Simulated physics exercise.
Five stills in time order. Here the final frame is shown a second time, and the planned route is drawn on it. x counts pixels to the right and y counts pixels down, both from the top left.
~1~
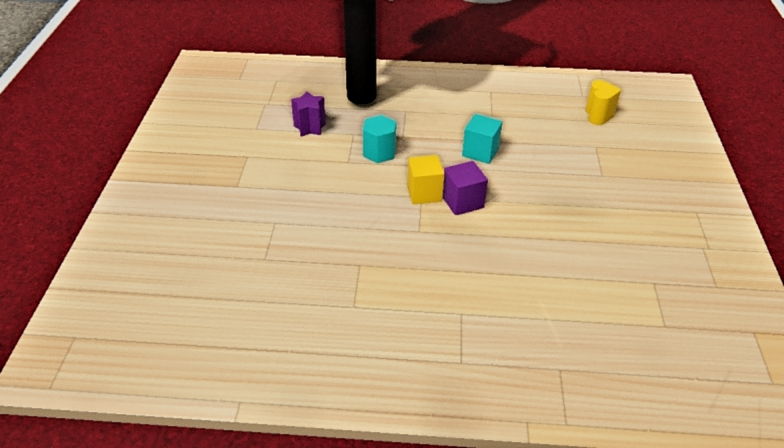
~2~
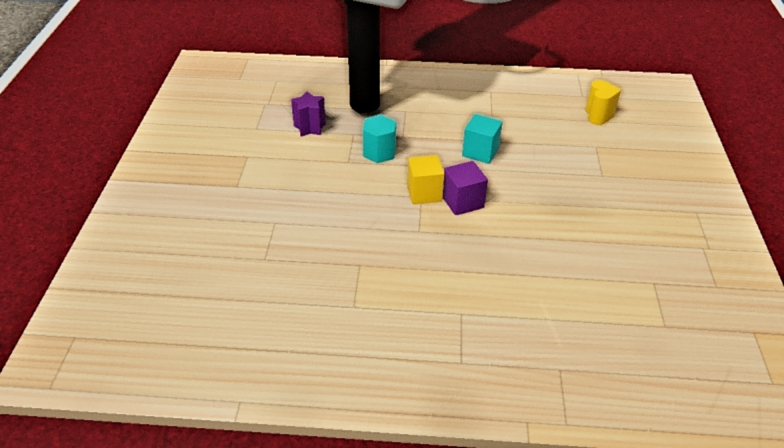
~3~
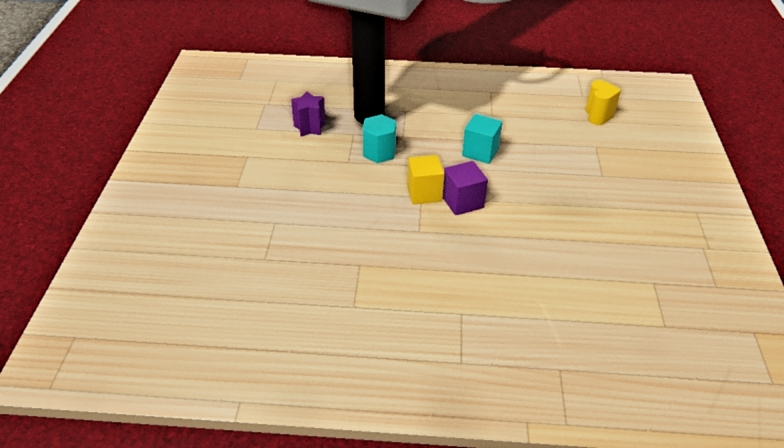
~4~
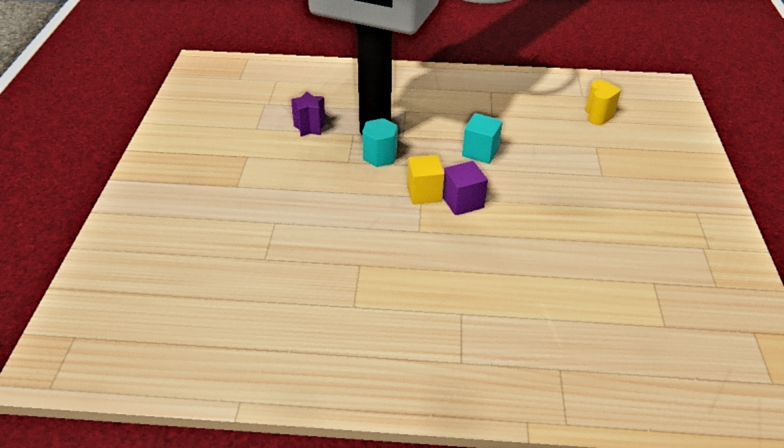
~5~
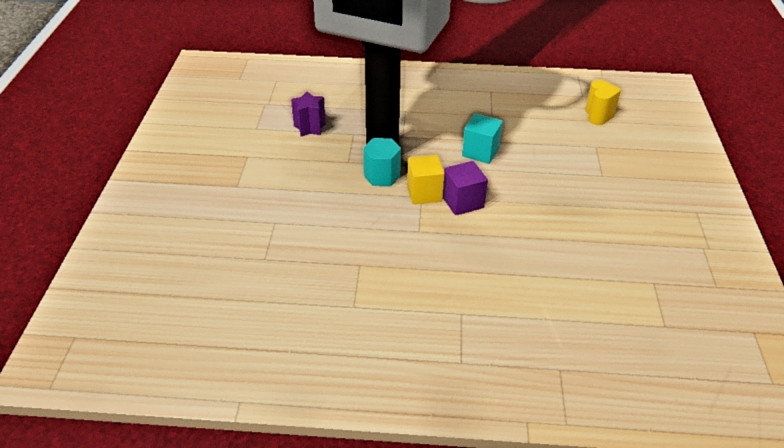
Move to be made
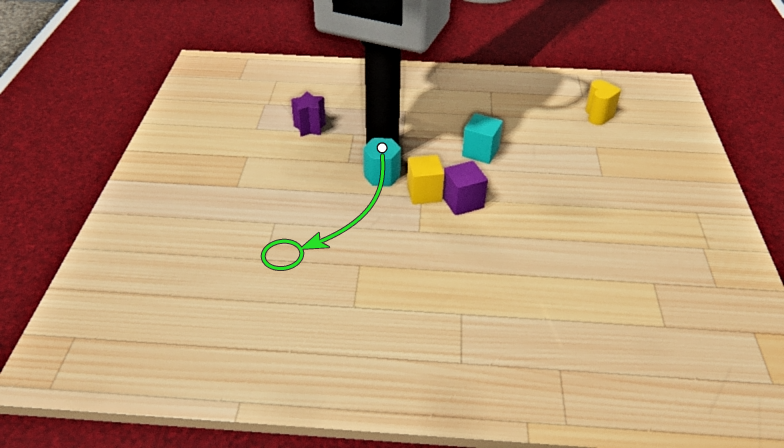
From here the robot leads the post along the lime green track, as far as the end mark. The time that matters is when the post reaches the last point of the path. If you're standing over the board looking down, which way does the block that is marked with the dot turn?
The turn is anti-clockwise.
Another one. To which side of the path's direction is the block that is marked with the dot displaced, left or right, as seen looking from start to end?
The answer is left.
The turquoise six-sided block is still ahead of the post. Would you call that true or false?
This is false.
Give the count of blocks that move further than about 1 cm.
Counting only shifts above 1 cm, I get one block.
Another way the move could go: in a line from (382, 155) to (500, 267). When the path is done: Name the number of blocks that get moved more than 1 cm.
It looks like three or more blocks will be pushed more than about 1 cm.
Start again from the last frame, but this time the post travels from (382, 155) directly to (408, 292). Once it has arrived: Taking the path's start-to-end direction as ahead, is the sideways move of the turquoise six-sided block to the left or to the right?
Well, taking the path from its start to its end as straight ahead, the turquoise six-sided block moves to the right.
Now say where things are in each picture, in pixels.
In the first frame, tip of the post (362, 96), middles of tops, turquoise six-sided block (380, 125), yellow square piece (426, 165).
In the second frame, post (365, 105), nothing pushed.
In the third frame, post (369, 116), nothing pushed.
In the fourth frame, post (375, 131), turquoise six-sided block (380, 128).
In the fifth frame, post (382, 148), turquoise six-sided block (382, 148), yellow square piece (426, 165).
The line goes from (382, 155) via (378, 194) and (343, 230), ending at (283, 255); the dot is on the turquoise six-sided block.
On the path given first. One third of the way, post (377, 188); turquoise six-sided block (380, 189).
Two thirds of the way, post (342, 224); turquoise six-sided block (373, 218), turned 70° anticlockwise.
At the end, post (282, 248); turquoise six-sided block (373, 218), turned 70° anticlockwise; yellow square piece unmoved.
